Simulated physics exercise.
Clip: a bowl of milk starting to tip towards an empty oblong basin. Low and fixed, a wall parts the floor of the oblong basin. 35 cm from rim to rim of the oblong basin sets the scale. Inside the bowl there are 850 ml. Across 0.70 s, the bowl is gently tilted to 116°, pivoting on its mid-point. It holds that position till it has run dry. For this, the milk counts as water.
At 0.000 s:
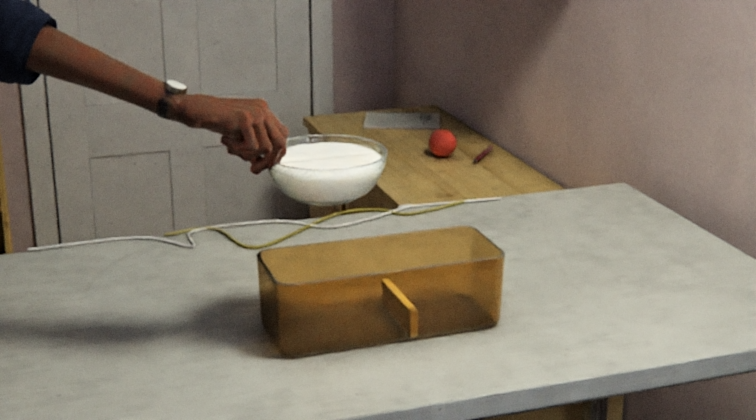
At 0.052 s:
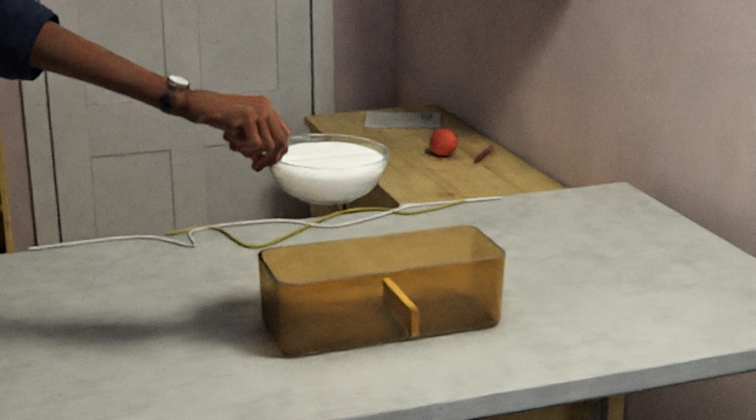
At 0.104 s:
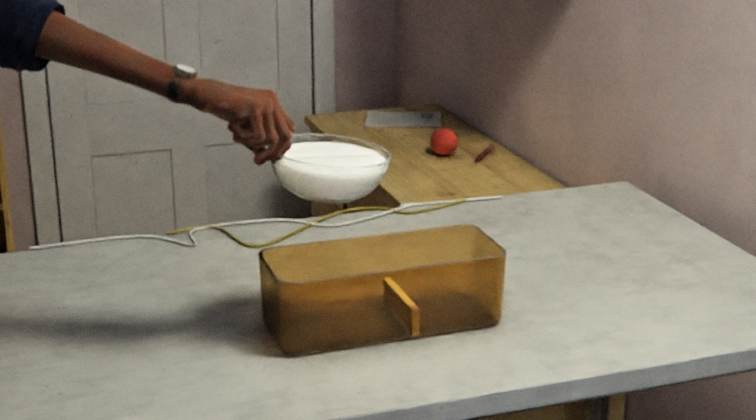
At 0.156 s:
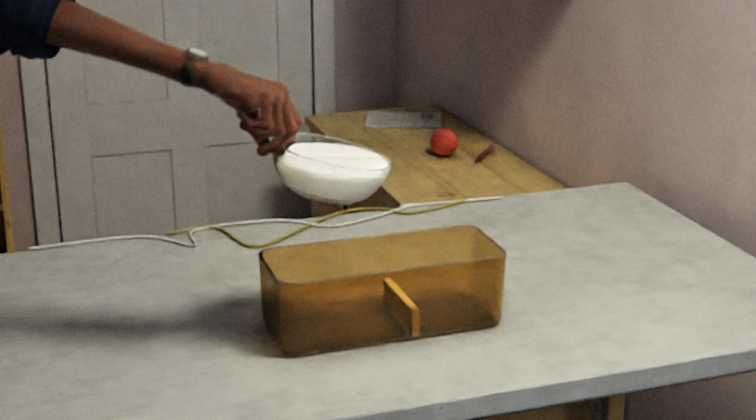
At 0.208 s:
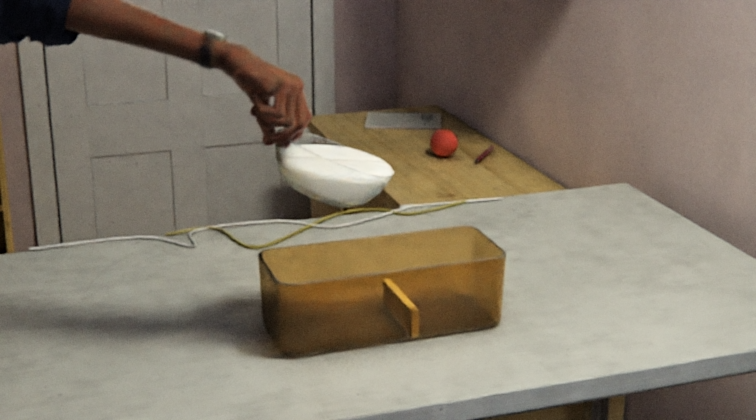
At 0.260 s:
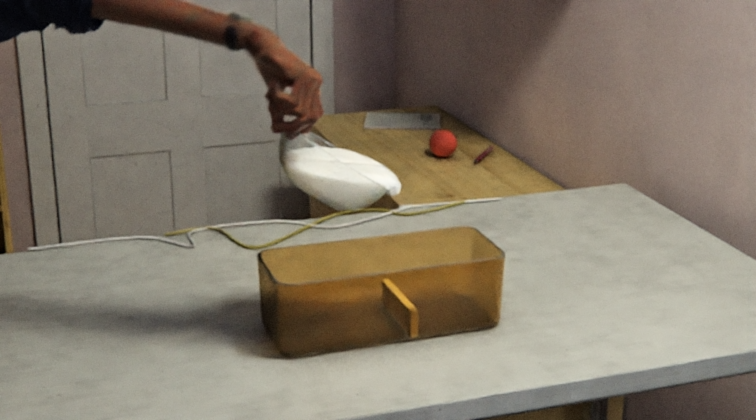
A hand held a glass bowl of milk by its rim above an amber oblong basin on a grey table, then steadily raised the left side so the bowl leaned well over to the right.
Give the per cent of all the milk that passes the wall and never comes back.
I would say 49 percent.
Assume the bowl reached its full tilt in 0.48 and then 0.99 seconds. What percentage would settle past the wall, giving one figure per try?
45 in a hundred, followed by 65 in a hundred.
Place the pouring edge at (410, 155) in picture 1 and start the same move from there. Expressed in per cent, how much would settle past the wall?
In that case roughly 55 per cent.
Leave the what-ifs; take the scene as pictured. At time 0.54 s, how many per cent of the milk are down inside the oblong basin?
Some 74 per cent.
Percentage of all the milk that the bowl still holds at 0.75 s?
Near 0 percent, more or less.
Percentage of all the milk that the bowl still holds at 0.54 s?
Still held: Roughly 2 % of the total.
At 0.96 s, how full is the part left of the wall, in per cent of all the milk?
Some 36 per cent.
Then, 0.54 s in, the tilt is 102° and 2 per cent is still to pour, 15 is left of the wall and 60 right of it.
Then, 0.75 s in, the tilt is 116° and 0 per cent is still to pour, 31 is left of the wall and 44 right of it.
Then, 0.96 s in, the tilt is 116° and 0 per cent is still to pour, 36 is left of the wall and 56 right of it.
Then, 1.20 s in, the tilt is 116° and 0 per cent is still to pour, 43 is left of the wall and 49 right of it.
Finally, 43 per cent lies left of the wall, 49 right of it and 9 outside.
